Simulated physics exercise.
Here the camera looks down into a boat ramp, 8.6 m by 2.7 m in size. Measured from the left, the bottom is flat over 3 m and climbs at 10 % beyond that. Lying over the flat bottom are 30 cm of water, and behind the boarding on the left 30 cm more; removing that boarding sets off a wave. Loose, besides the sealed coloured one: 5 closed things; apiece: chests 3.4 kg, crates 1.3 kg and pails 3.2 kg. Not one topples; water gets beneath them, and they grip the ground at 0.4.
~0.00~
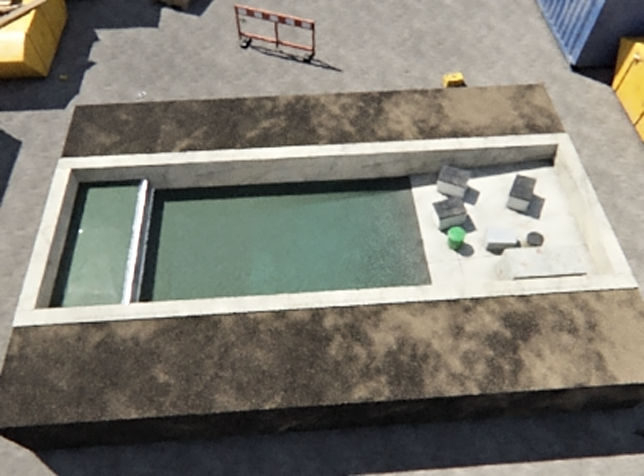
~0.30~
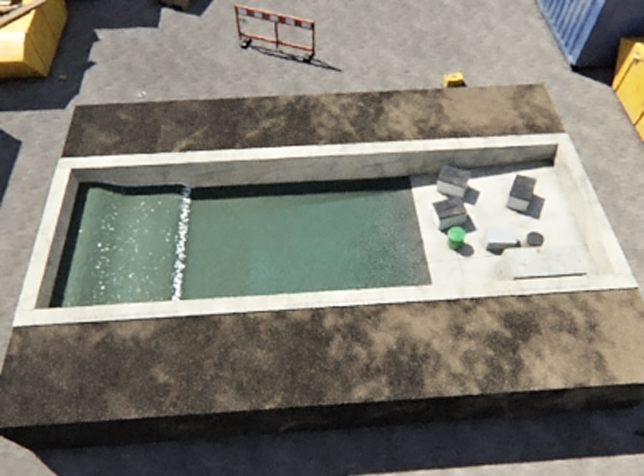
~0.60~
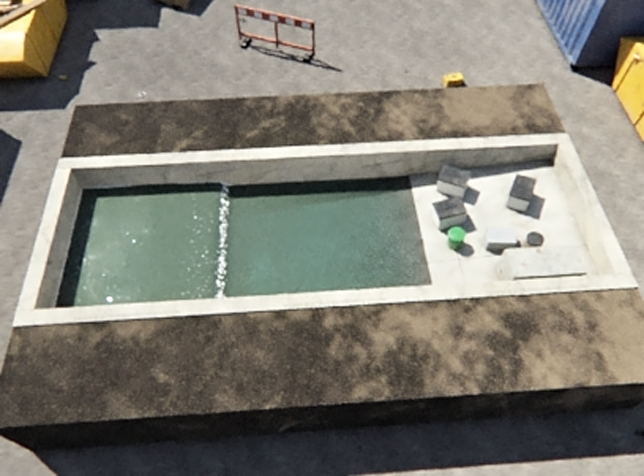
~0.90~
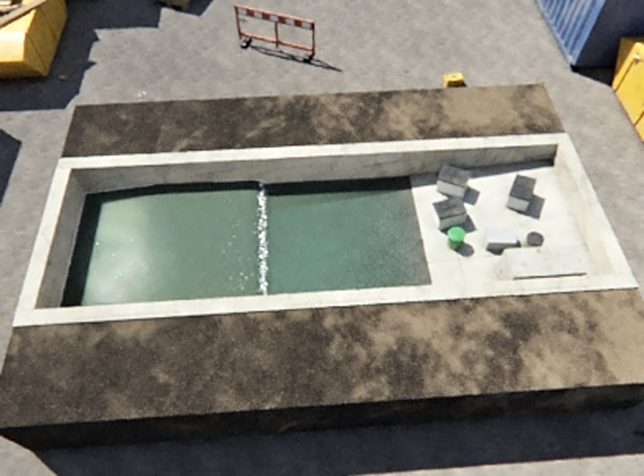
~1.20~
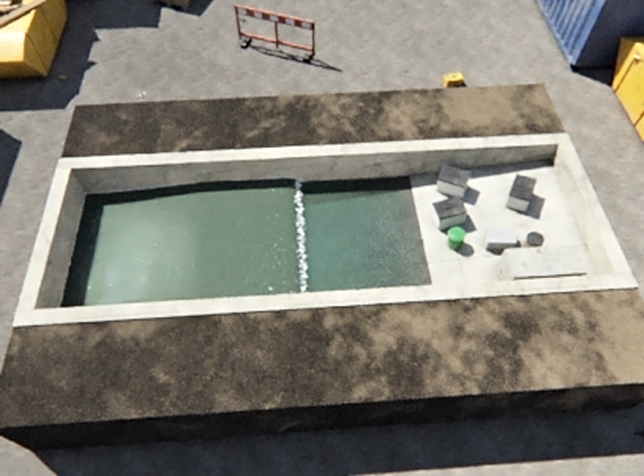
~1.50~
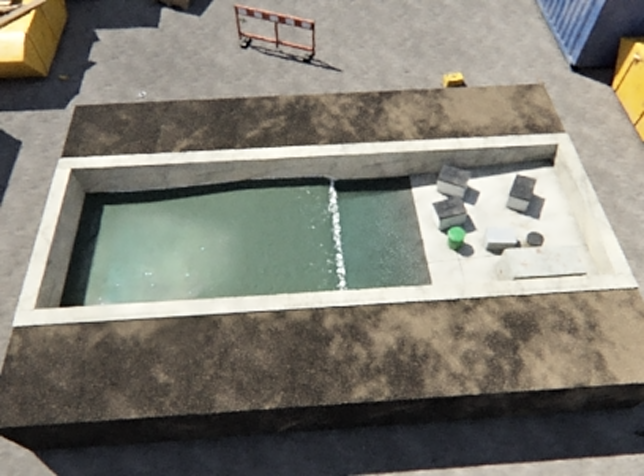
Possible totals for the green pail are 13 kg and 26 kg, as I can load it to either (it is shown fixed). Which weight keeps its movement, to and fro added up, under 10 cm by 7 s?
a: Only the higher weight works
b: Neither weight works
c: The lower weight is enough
The answer is a.
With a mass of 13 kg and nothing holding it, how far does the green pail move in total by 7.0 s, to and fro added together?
Path length near 40 cm.
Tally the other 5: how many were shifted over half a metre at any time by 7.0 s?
Counting them up, I find 5.
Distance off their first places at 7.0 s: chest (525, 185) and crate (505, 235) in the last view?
In that order: 120 cm, 250 cm.
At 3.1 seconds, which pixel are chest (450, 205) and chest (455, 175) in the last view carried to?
Near (505, 201) and (501, 169).
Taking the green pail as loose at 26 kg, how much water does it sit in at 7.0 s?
Something like 4 centimetres.
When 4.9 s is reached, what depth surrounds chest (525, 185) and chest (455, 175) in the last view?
7 and 8 cm.
After 2.1 s the green pail would be 0 cm from its start with 13 kg and 0 cm from its start with 26 kg; 0 cm of water round it then.
After 3.1 s the green pail would be 17 cm from its start with 13 kg and 0 cm from its start with 26 kg; 10 cm of water round it then.
After 4.9 s the green pail would be 19 cm from its start with 13 kg and 0 cm from its start with 26 kg; 6 cm of water round it then.
After 7.0 s the green pail would be 3 cm from its start with 13 kg and 2 cm from its start with 26 kg; 4 cm of water round it then.
